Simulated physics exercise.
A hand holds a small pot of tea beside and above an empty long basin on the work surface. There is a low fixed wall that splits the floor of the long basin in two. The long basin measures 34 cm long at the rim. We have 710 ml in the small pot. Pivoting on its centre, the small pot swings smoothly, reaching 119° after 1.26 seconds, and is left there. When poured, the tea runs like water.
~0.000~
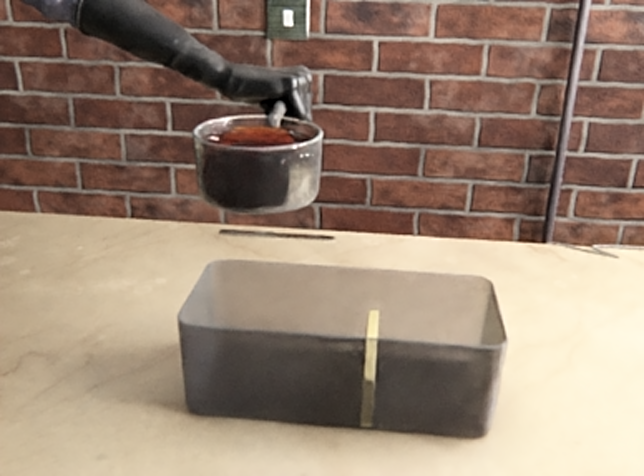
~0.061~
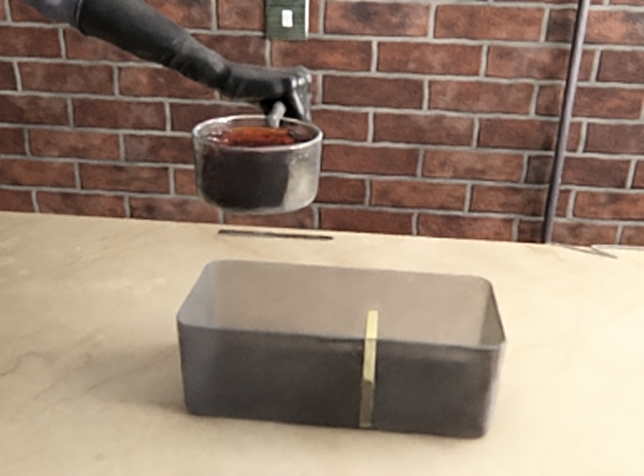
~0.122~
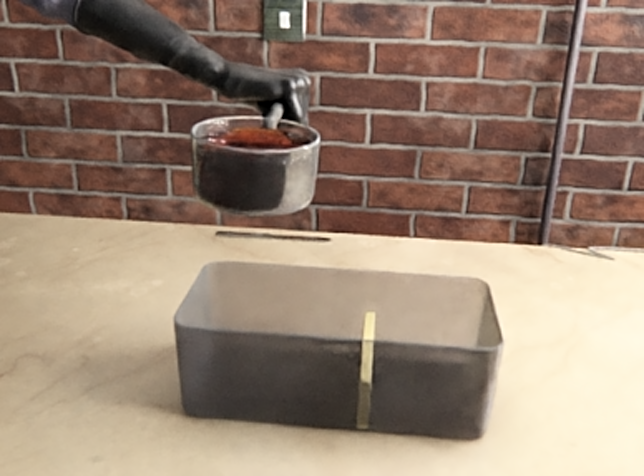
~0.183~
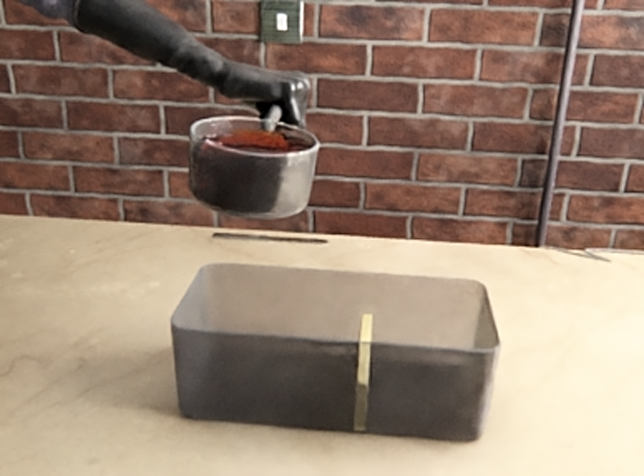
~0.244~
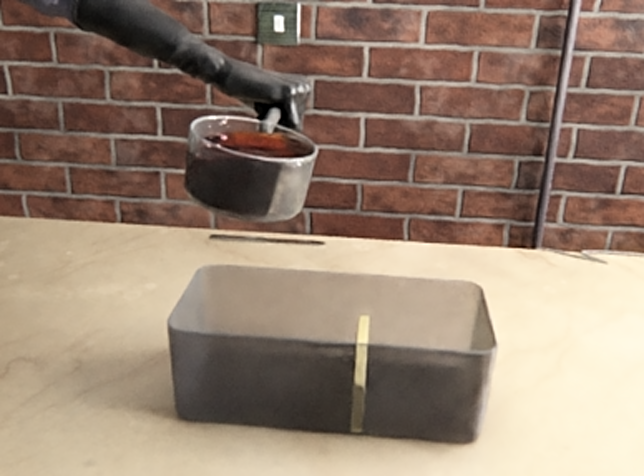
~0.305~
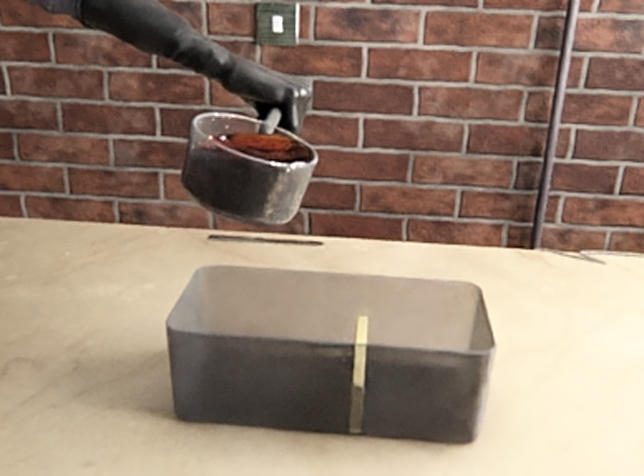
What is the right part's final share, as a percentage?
About 57 per cent.
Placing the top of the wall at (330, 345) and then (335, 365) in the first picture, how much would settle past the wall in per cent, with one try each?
85 % and 75 %.
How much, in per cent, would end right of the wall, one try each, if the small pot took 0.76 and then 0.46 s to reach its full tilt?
Around 40 per cent first, around 20 per cent next.
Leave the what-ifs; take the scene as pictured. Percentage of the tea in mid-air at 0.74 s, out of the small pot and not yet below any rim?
I'd say close to 36 per cent.
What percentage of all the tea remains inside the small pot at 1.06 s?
Around 3 in a hundred.
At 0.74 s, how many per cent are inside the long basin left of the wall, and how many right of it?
I'd say some 4 in a hundred on the left and 20 on the right.
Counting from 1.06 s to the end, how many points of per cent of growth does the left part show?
About 10 percent.
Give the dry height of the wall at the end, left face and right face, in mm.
For the left, around 52 mm; for the right, around 40 mm.
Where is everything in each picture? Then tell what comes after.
In the first picture, tilt 0°; pouring edge (320, 136); surface from (201, 137) to (319, 143); the long basin's rim runs from (194, 290) to (499, 311); the wall's top is at (372, 343).
In the second picture, tilt 1°; pouring edge (320, 137); surface from (200, 137) to (318, 144).
In the third picture, tilt 3°; pouring edge (318, 141); surface from (198, 138) to (316, 146).
In the fourth picture, tilt 6°; pouring edge (317, 147); surface from (196, 140) to (315, 149).
In the fifth picture, tilt 11°; pouring edge (315, 154); surface from (194, 143) to (314, 151).
In the sixth picture, tilt 16°; pouring edge (315, 161); surface from (194, 143) to (315, 154).
By 0.74 s the tilt is 76° and 39 per cent is still to pour, 4 is left of the wall and 20 right of it.
By 1.06 s the tilt is 112° and 3 per cent is still to pour, 33 is left of the wall and 56 right of it.
By 1.40 s the tilt is 119° and 0 per cent is still to pour, 42 is left of the wall and 57 right of it.
By 1.76 s the tilt is 119° and 0 per cent is still to pour, 42 is left of the wall and 57 right of it.
At rest 42 per cent lies left of the wall, 57 right of it and 1 outside.
